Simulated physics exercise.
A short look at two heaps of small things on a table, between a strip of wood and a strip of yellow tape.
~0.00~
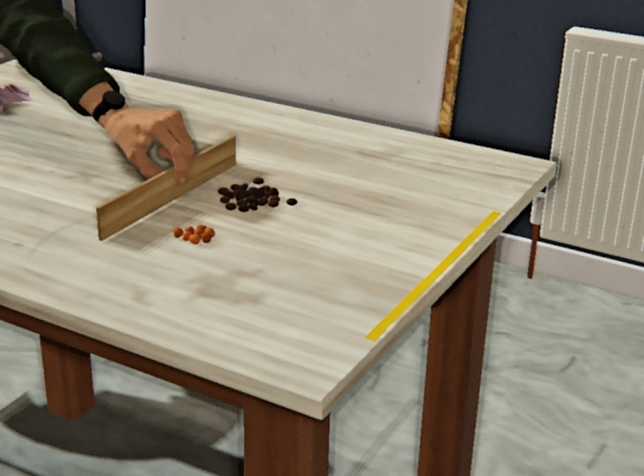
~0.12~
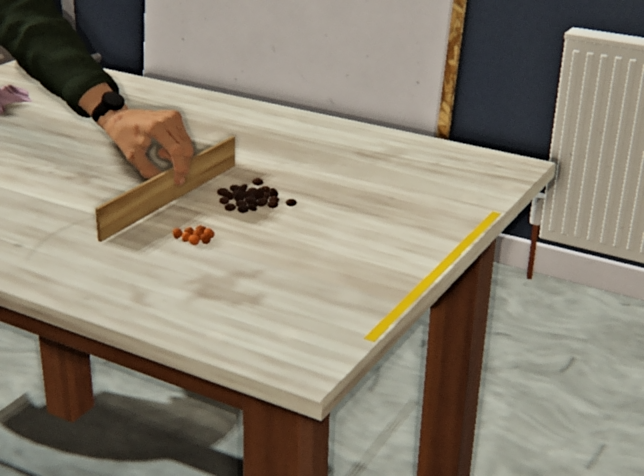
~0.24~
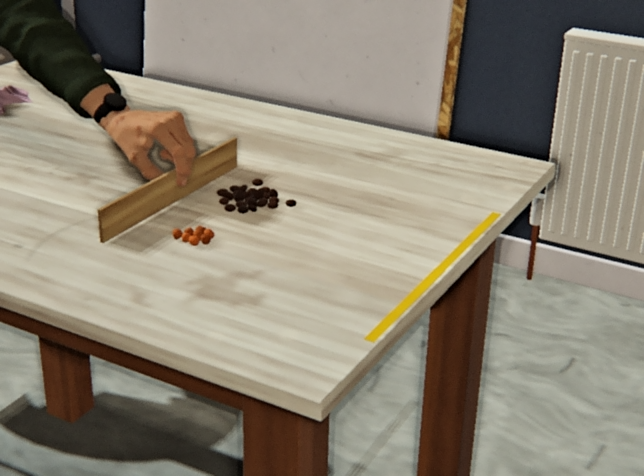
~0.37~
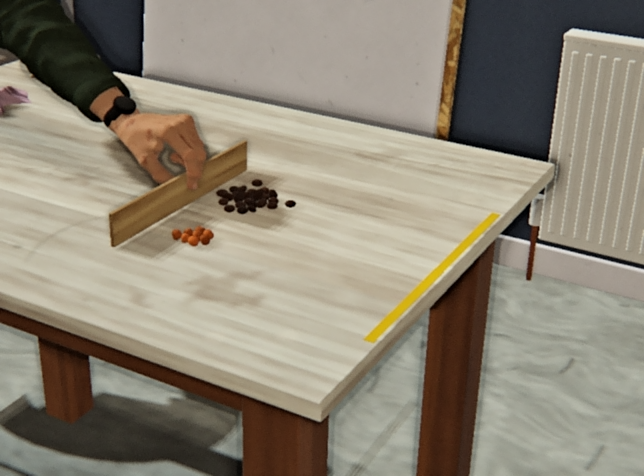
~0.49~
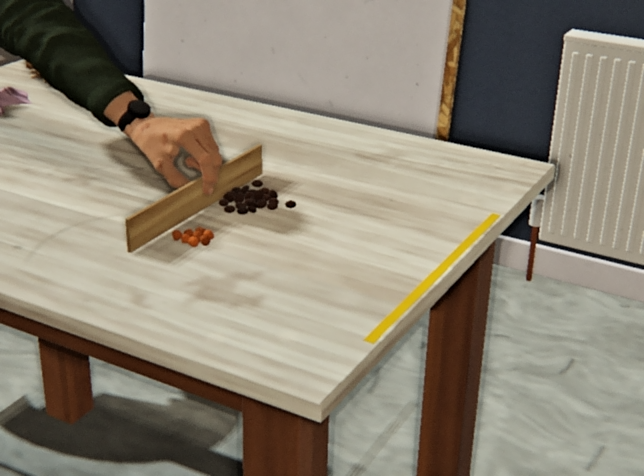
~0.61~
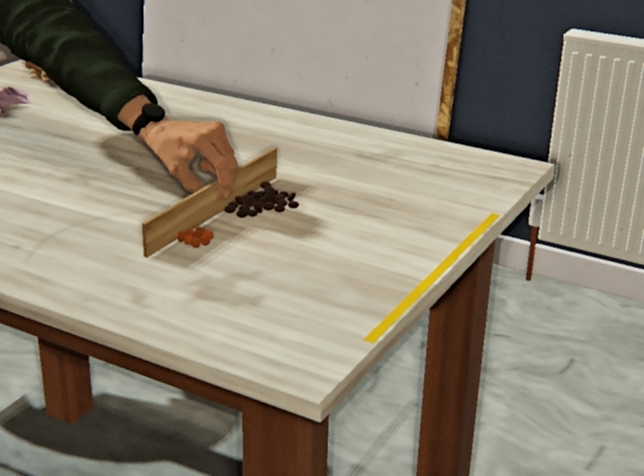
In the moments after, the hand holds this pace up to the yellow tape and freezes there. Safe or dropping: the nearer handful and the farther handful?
The nearer handful sends some to the floor and the farther handful sends some to the floor.
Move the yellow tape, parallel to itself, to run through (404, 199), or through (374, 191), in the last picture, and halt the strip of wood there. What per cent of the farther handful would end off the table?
In turn 0 and 0 in a hundred.
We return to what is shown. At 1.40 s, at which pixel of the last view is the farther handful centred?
At about (362, 228).
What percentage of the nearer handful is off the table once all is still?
Close to 100 per cent.
Around 1.40 s, strip of wood still moving, near (327, 211); nearer handful all on the table, its front near (306, 269); farther handful all on the table, its front near (385, 229).
Around 2.20 s, strip of wood stopped at the yellow tape; nearer handful about a third over the edge; farther handful most over the edge.
Around 2.48 s, strip of wood stopped at the yellow tape; nearer handful all over the edge; farther handful all over the edge.
Finally (2.7 s), strip of wood stopped at the yellow tape; nearer handful all over the edge; farther handful all over the edge.
